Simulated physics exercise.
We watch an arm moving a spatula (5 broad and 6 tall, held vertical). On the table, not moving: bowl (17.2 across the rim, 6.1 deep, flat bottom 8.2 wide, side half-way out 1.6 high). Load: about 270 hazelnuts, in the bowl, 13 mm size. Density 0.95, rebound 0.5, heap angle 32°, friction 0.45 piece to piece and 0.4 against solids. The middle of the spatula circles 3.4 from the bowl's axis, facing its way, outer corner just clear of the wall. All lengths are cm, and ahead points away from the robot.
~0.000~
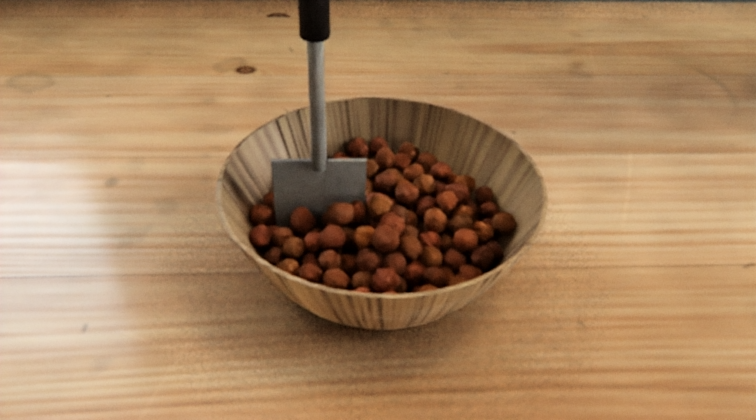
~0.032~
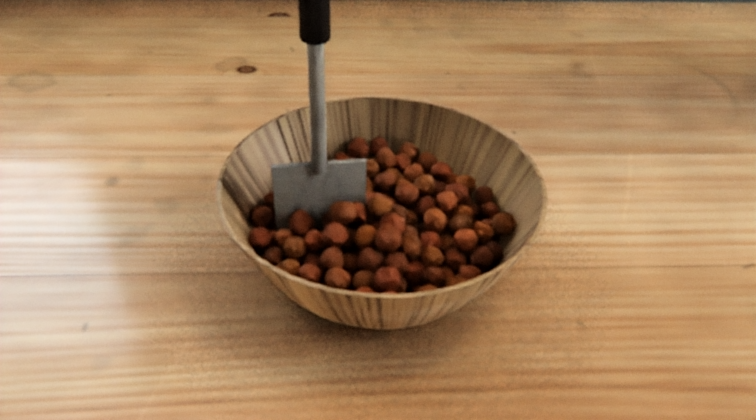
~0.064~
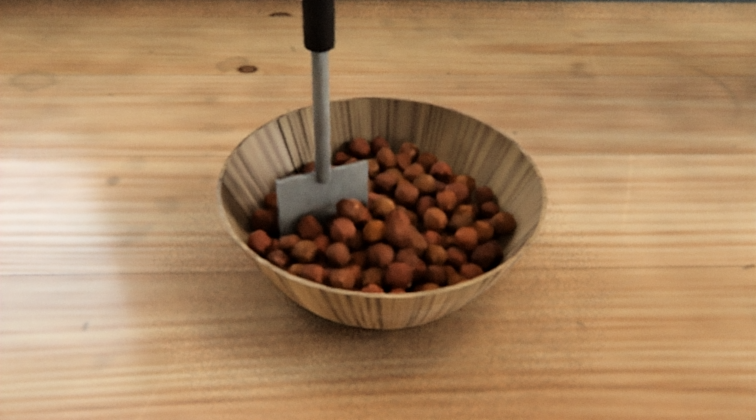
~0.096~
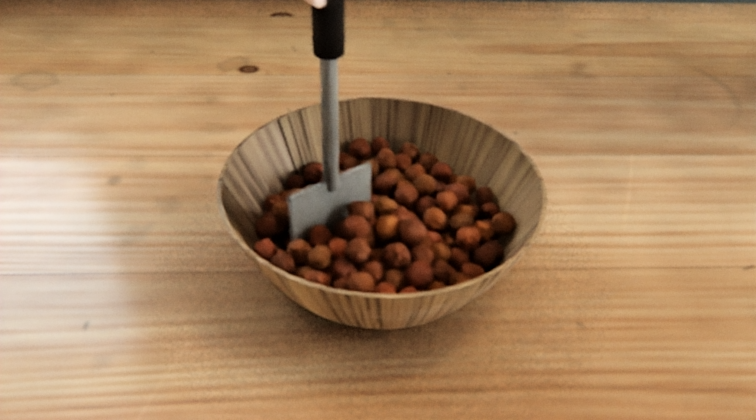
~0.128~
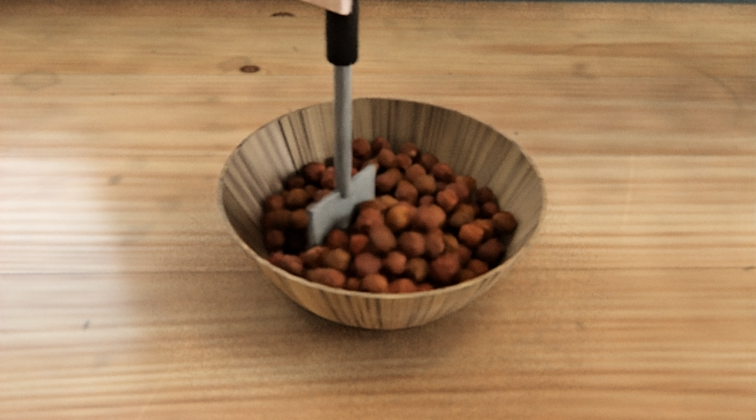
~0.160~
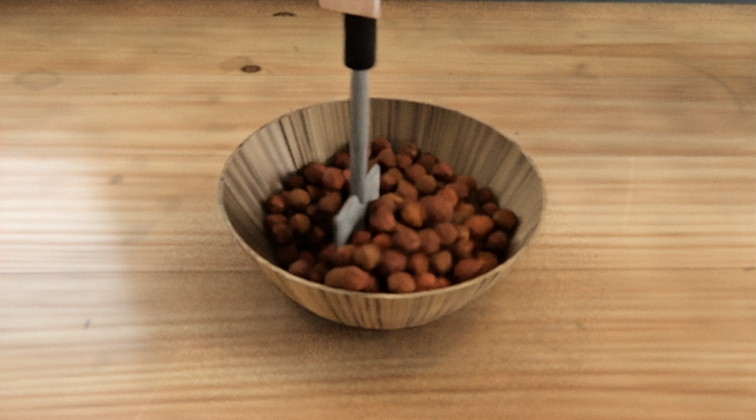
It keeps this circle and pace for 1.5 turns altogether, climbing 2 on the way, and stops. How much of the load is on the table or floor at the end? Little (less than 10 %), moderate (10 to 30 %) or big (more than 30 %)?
A moderate share, 10 to 30 %, ends on the table or floor.
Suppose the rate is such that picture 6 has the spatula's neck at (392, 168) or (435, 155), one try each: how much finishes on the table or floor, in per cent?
About 25 and 40 per cent.
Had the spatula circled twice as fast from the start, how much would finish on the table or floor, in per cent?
It would be near 40 per cent.
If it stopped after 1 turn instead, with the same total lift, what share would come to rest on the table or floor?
In that case some 10 per cent.
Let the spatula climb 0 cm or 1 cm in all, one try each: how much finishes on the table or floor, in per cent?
About 20 and 25 per cent.
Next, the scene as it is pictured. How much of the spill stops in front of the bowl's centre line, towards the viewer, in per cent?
About 30 per cent.
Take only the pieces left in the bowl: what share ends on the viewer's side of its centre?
Roughly 45 per cent.
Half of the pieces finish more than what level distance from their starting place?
Roughly 8 cm.
By 0.56 s, 252° round, highest piece 9 above the table; 244 in the bowl, 18 on the table or floor, 5 in flight or on the tool.
By 0.96 s, 78° round, highest piece 7 above the table; 223 in the bowl, 42 on the table or floor, 2 in flight or on the tool.
By 1.35 s, 180° round, highest piece 6 above the table; 221 in the bowl, 46 on the table or floor.
By 2.05 s, 180° round, highest piece 6 above the table; 221 in the bowl, 46 on the table or floor.
Final count, 221 in the bowl, 46 on the table or floor. That is 17 % on the table or floor.
